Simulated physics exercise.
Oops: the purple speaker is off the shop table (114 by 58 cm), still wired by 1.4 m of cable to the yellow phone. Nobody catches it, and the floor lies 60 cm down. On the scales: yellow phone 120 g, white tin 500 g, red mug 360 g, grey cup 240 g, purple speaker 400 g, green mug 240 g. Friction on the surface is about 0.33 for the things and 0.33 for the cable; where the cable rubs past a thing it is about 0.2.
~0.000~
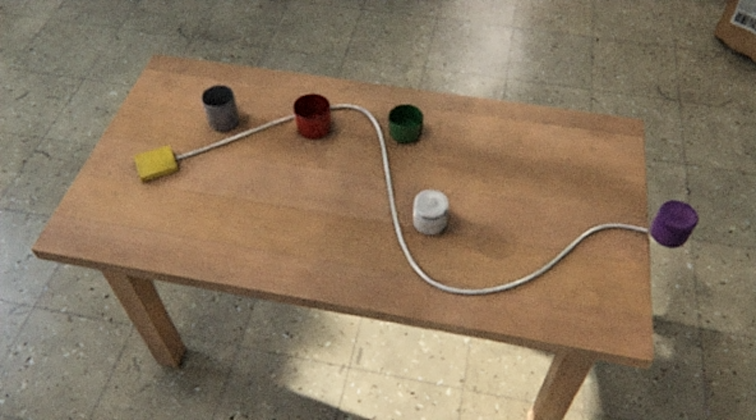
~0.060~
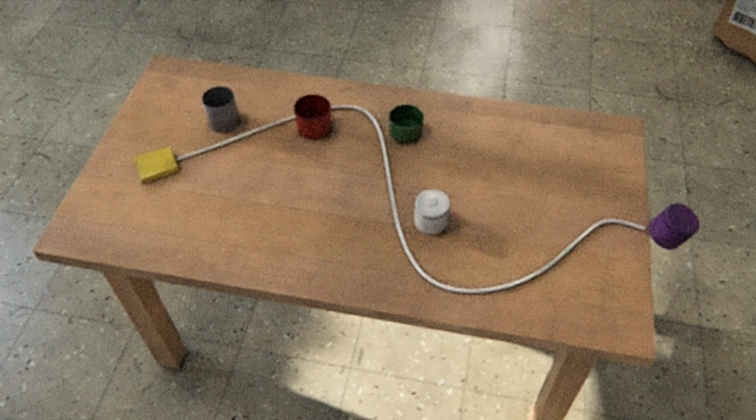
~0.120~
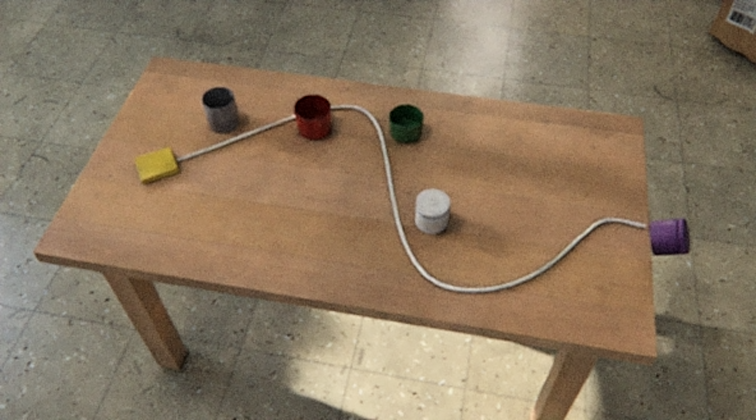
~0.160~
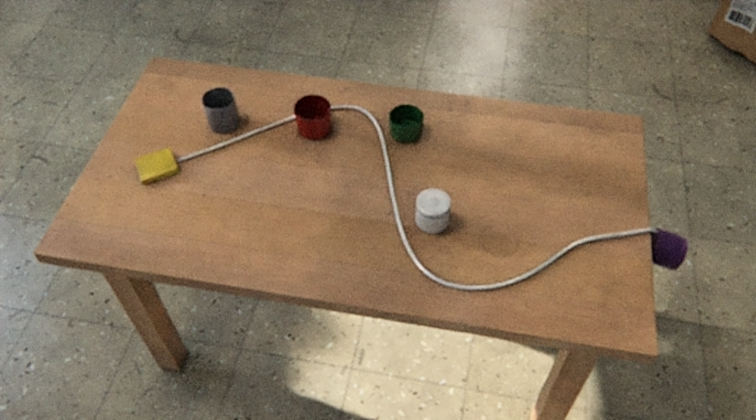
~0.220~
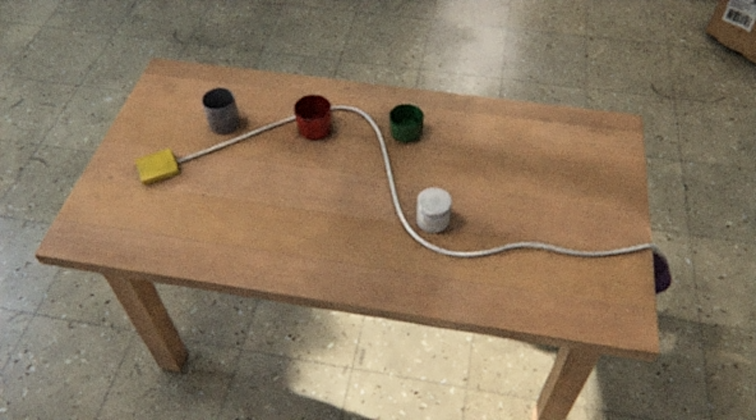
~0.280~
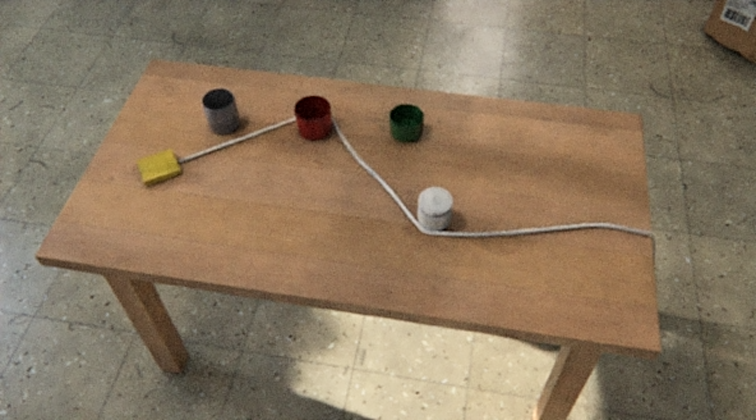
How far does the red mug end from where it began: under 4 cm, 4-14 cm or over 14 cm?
Verdict: The red mug moves a moderate way.
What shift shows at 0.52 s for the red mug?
About: Red mug 8 cm.
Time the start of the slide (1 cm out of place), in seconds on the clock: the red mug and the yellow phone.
About: Red mug 0.32 s, yellow phone 0.30 s.
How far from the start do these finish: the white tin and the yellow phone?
White tin 2 cm, yellow phone 30 cm.
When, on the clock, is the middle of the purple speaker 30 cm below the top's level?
About: 0.32 s.
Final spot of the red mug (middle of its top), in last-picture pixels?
Near (303, 140).
At 0.5 s, the cable's tail end at (280, 140); red mug 9 cm off its start, yellow phone 22 cm off its start, purple speaker over the edge.
At 0.7 s, the cable's tail end at (305, 140); red mug 10 cm off its start, yellow phone 29 cm off its start, purple speaker over the edge.
At 1.0 s, the cable's tail end at (305, 140); red mug 10 cm off its start at (303, 140), yellow phone 29 cm off its start at (292, 126), purple speaker over the edge.
At 1.2 s, the cable's tail end at (305, 140); red mug 10 cm off its start, yellow phone 29 cm off its start, purple speaker over the edge.
At 2.4 s, the cable's tail end at (305, 140); red mug 10 cm off its start at (303, 140), yellow phone 29 cm off its start at (292, 126), purple speaker over the edge, white tin 3 cm off its start at (444, 192).
